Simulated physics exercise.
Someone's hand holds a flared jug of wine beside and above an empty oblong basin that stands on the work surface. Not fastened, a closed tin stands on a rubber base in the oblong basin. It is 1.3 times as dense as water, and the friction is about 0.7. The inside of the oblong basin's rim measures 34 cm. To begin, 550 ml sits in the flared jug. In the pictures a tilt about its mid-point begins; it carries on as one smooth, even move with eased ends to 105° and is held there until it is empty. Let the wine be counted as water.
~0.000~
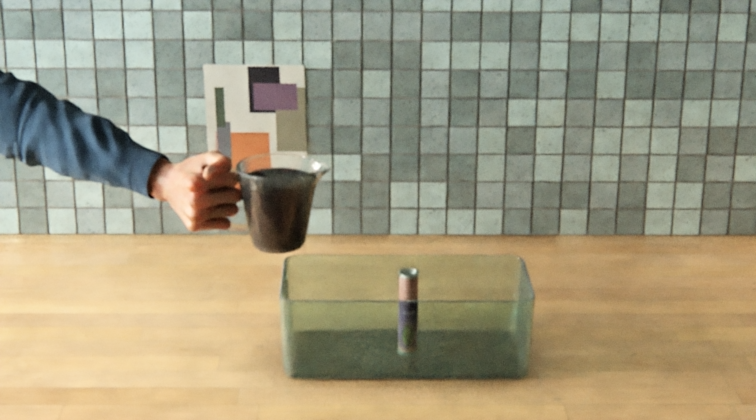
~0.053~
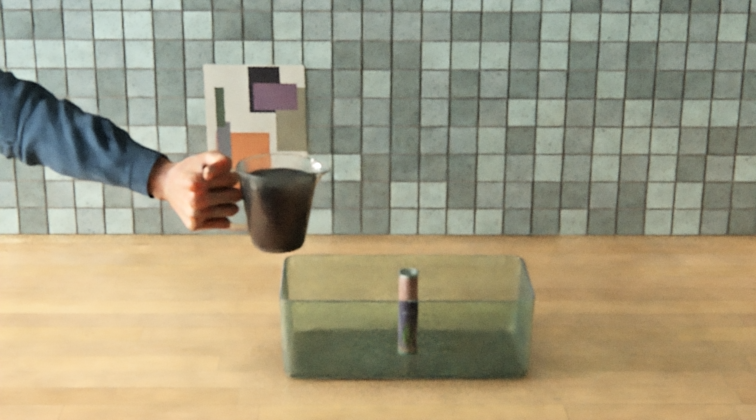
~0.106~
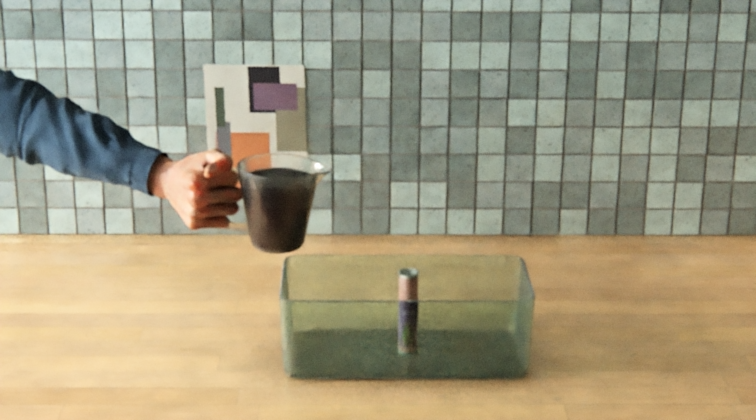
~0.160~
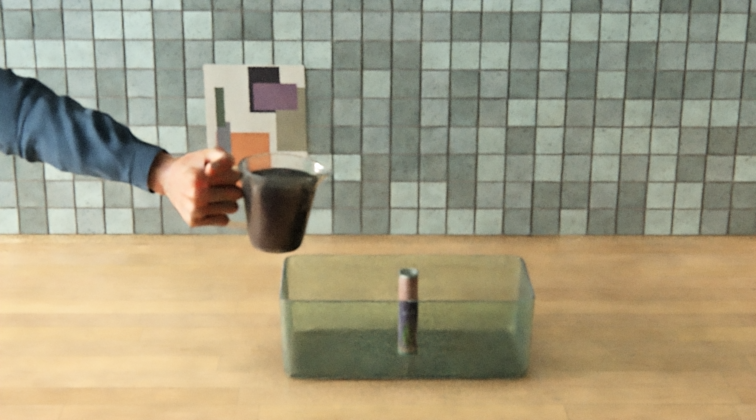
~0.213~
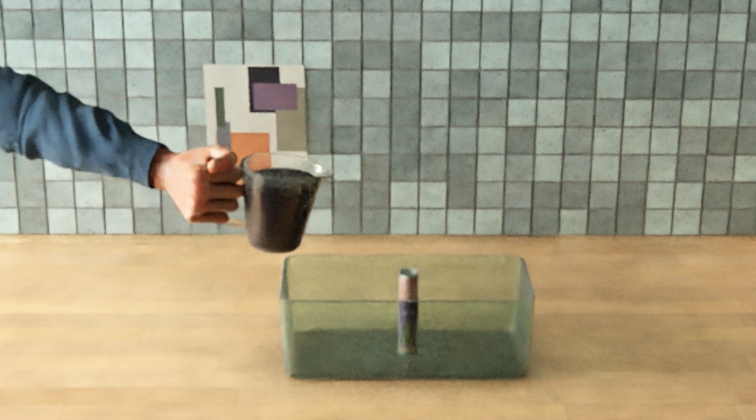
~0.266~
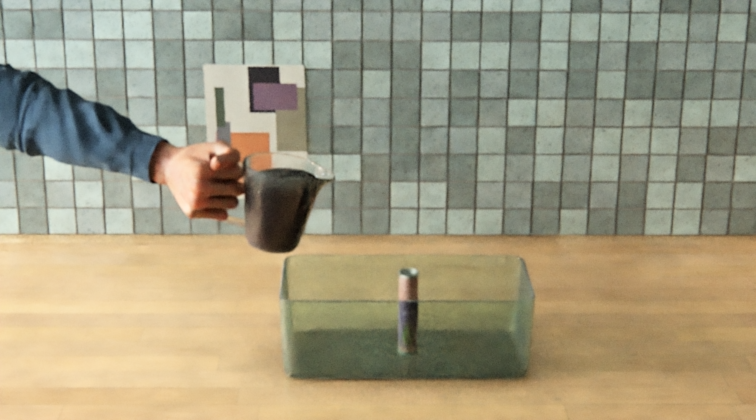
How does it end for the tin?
Looks like it will stay erect.
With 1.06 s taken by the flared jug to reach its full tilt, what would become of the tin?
Holds steady.
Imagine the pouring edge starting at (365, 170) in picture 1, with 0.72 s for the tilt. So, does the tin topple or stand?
Then the tin comes down.
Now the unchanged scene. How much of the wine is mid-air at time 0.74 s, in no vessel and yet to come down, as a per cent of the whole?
Some 16 per cent, I reckon.
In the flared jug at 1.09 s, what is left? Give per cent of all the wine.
About 18 percent.
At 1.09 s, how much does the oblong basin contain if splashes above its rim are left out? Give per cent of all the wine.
I'd put it at roughly 70 per cent.
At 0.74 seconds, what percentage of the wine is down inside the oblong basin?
About 10%.
Then, 0.74 s in, the tilt is 61° and 75 per cent is still to pour; the tin stands where it began.
Then, 1.09 s in, the tilt is 96° and 19 per cent is still to pour; the tin stands where it began.
Then, 1.45 s in, the tilt is 105° and 0 per cent is still to pour; the tin stands where it began.
Then, 1.85 s in, the tilt is 105° and 0 per cent is still to pour; the tin stands where it began.
Finally, the tin stands where it began.
